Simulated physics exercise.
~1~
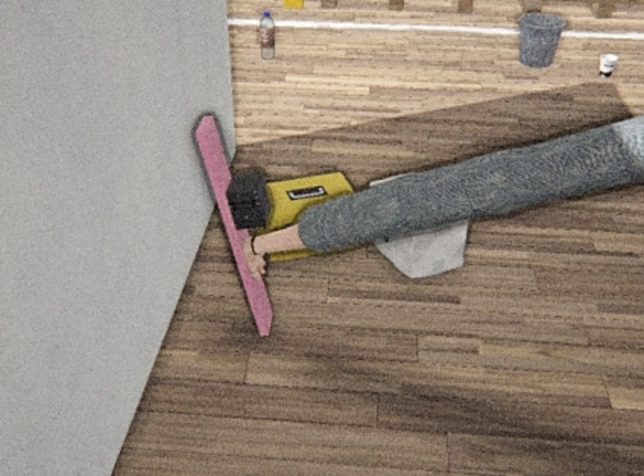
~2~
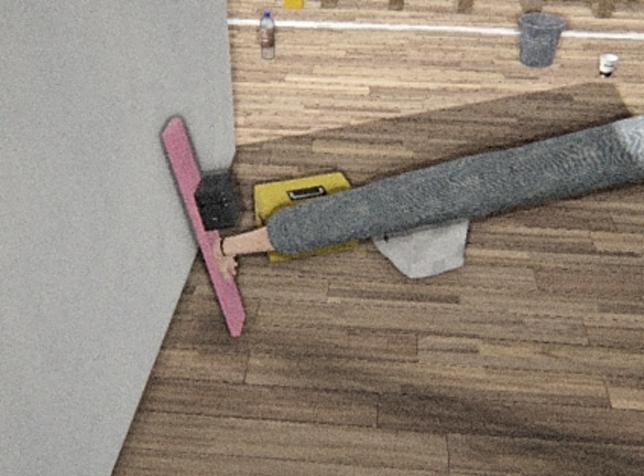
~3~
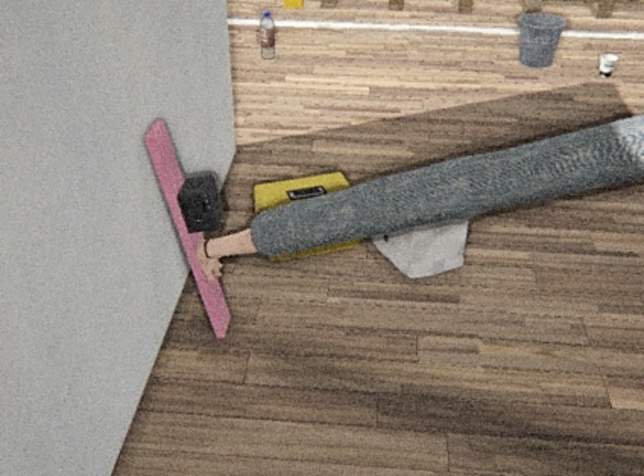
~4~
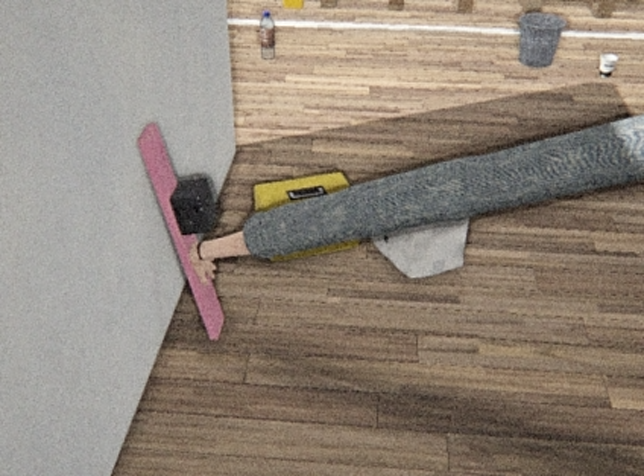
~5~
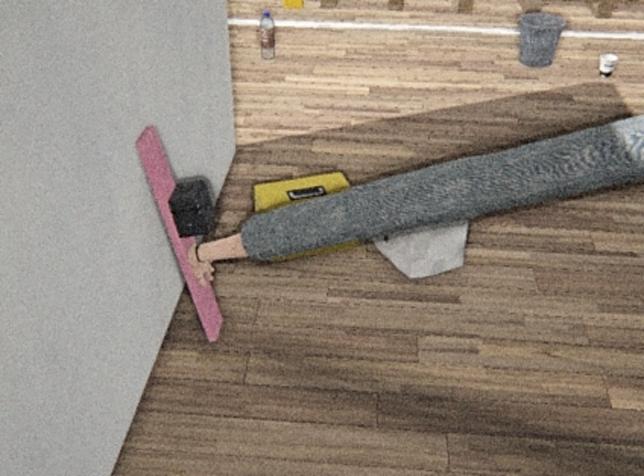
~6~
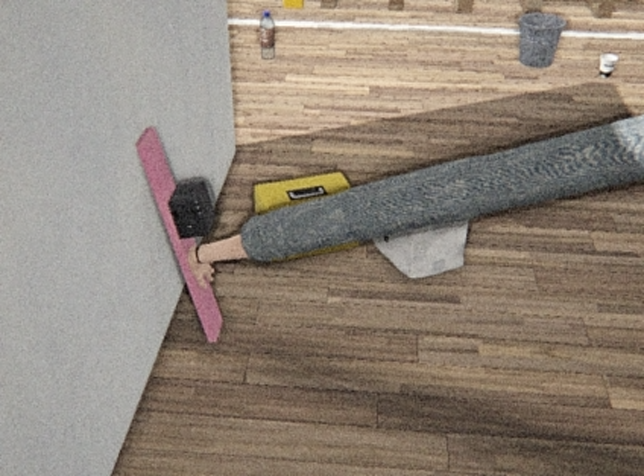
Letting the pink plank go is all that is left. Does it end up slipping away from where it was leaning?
So it rests there steadily.
Then, 0.40 s on from there, no change.
Then, 0.90 s on from there, pink plank resting near (183, 242).
In the end, all 3 unmoved. At the end, from the last picture's camera, pink plank near (183, 242). The plank holds.
